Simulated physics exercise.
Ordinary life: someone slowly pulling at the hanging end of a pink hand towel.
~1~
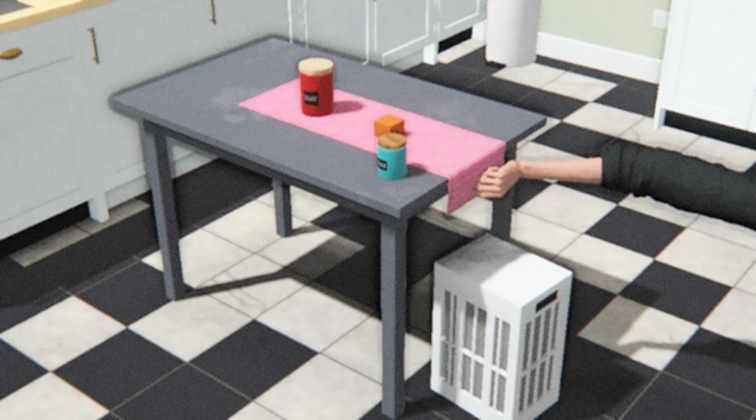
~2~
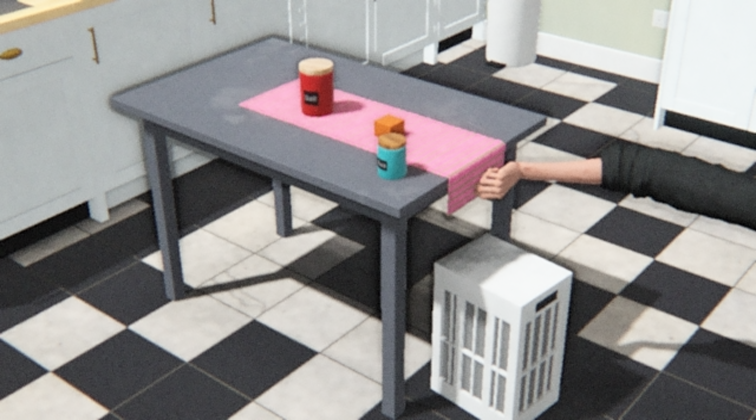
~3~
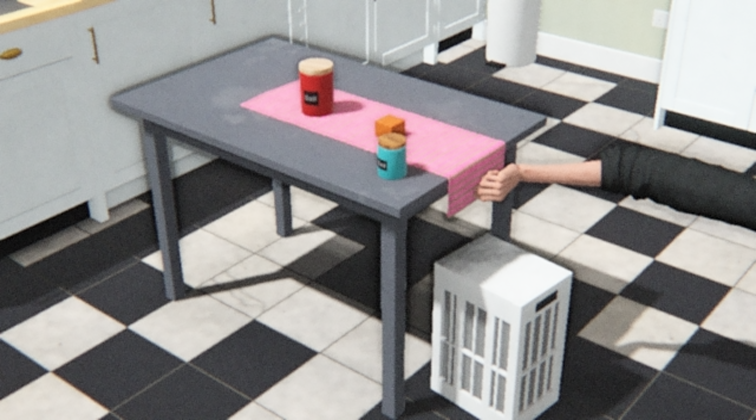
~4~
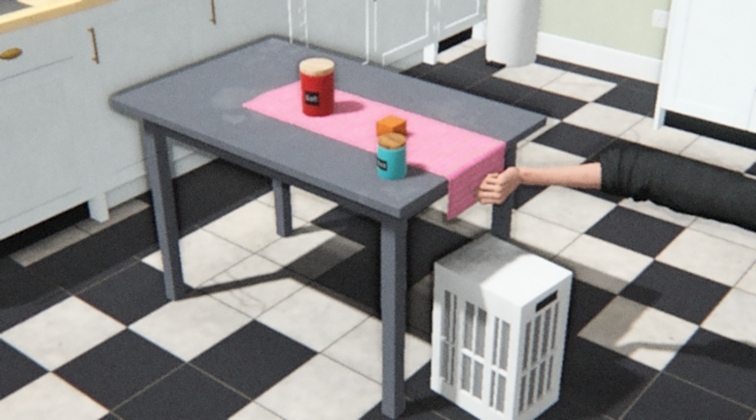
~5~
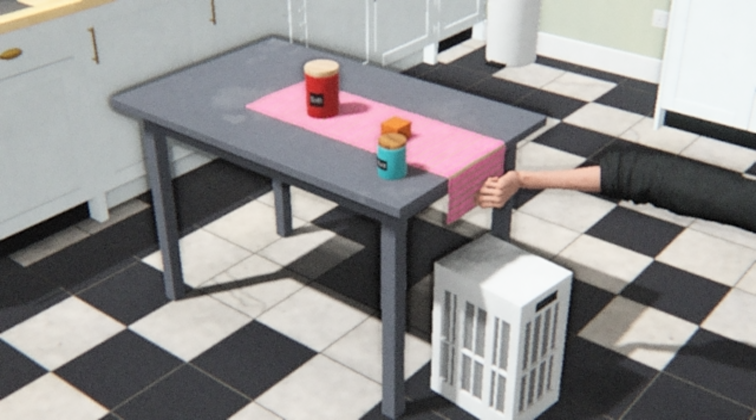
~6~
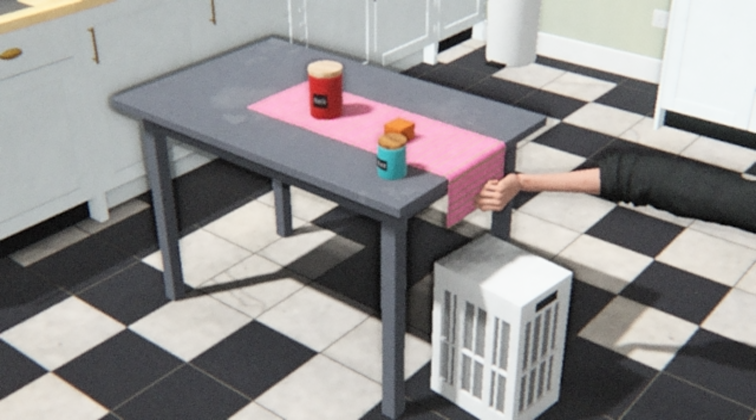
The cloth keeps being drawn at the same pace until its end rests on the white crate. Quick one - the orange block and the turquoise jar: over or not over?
Orange block: Not over; turquoise jar: Not over.
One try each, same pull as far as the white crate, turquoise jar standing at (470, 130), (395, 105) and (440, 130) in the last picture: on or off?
Position one sees it go off the side, position two sees it stay put, position three sees it go off the side.
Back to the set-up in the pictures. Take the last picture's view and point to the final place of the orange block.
I'd put it close to (442, 145).
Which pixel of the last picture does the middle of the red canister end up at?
It ends up roughly at (365, 103).
Then, 0.34 s past the final frame, hem going down; block moved a little; jar still.
Then, 0.78 s past the final frame, hem going down; block carried along near (432, 142); jar still.
When it is over, hem on the crate; block carried along near (443, 145); jar still. The orange block keeps clear of the edge and the turquoise jar stays on the table.
